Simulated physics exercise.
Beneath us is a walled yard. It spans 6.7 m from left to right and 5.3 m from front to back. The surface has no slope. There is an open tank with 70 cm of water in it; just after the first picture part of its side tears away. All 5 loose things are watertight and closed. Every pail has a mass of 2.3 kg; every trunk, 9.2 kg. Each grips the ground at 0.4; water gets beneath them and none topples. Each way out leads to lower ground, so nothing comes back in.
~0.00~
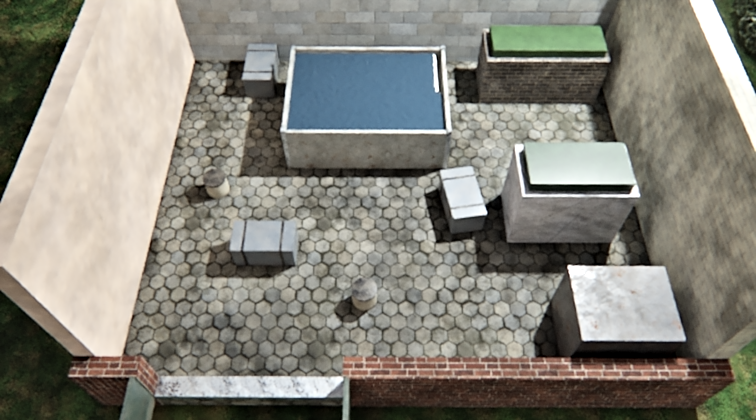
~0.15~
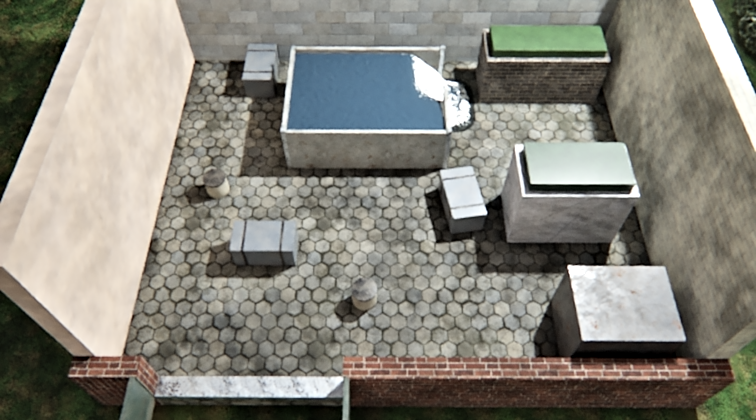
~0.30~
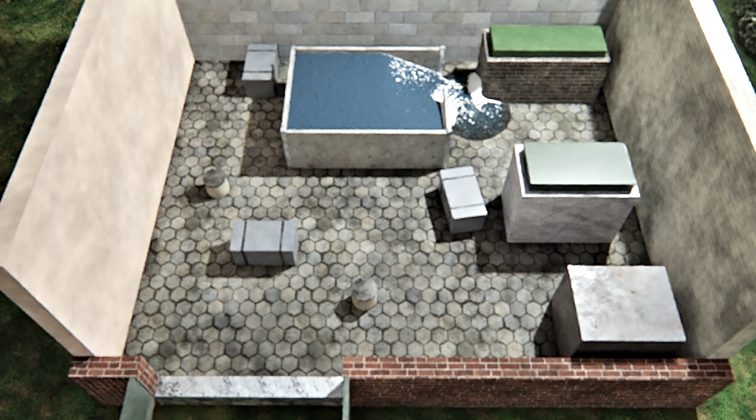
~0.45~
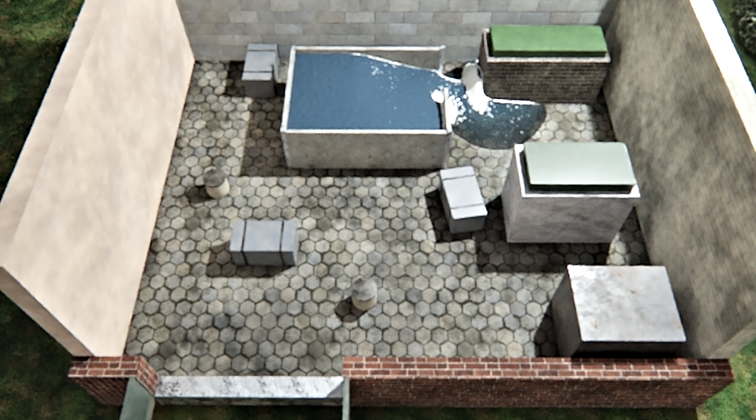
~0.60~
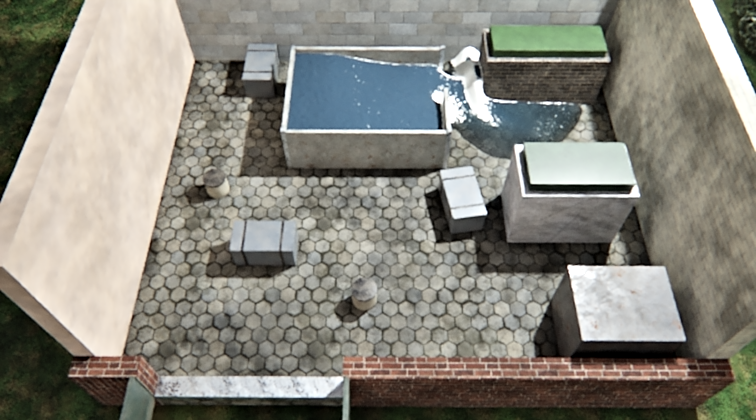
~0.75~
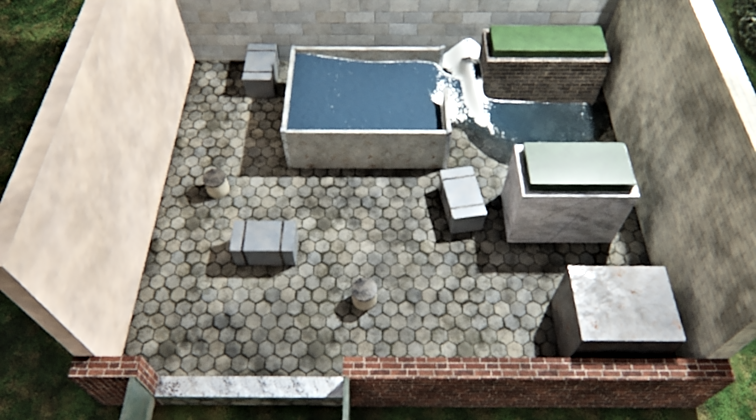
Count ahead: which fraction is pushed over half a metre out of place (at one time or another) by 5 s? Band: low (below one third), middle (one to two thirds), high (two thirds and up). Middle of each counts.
Middle.
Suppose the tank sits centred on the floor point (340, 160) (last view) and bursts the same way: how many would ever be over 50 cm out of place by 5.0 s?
Then the count would be 1.
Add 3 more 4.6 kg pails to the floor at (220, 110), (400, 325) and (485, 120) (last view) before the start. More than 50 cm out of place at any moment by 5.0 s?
Taking them one by one: It goes beyond, then it stays within, then it goes beyond.
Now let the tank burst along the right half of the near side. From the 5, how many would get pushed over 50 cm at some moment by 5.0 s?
In that case the number is 2.
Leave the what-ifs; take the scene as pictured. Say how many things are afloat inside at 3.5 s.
The number is 0.
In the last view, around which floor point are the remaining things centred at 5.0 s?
Averaged position, last view: Near pixel (303, 231).
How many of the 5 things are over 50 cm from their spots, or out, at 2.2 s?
0 in all.
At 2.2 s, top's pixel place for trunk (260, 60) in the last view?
Look about (231, 64).
After 1.1 s 0 of 5 are over 50 cm from their spots; 0 afloat.
After 2.2 s 0 of 5 are over 50 cm from their spots; 0 afloat.
After 3.5 s 1 of 5 are over 50 cm from their spots; 0 afloat.
After 5.0 s 3 of 5 are over 50 cm from their spots, and 3 have been at some point; 0 afloat.
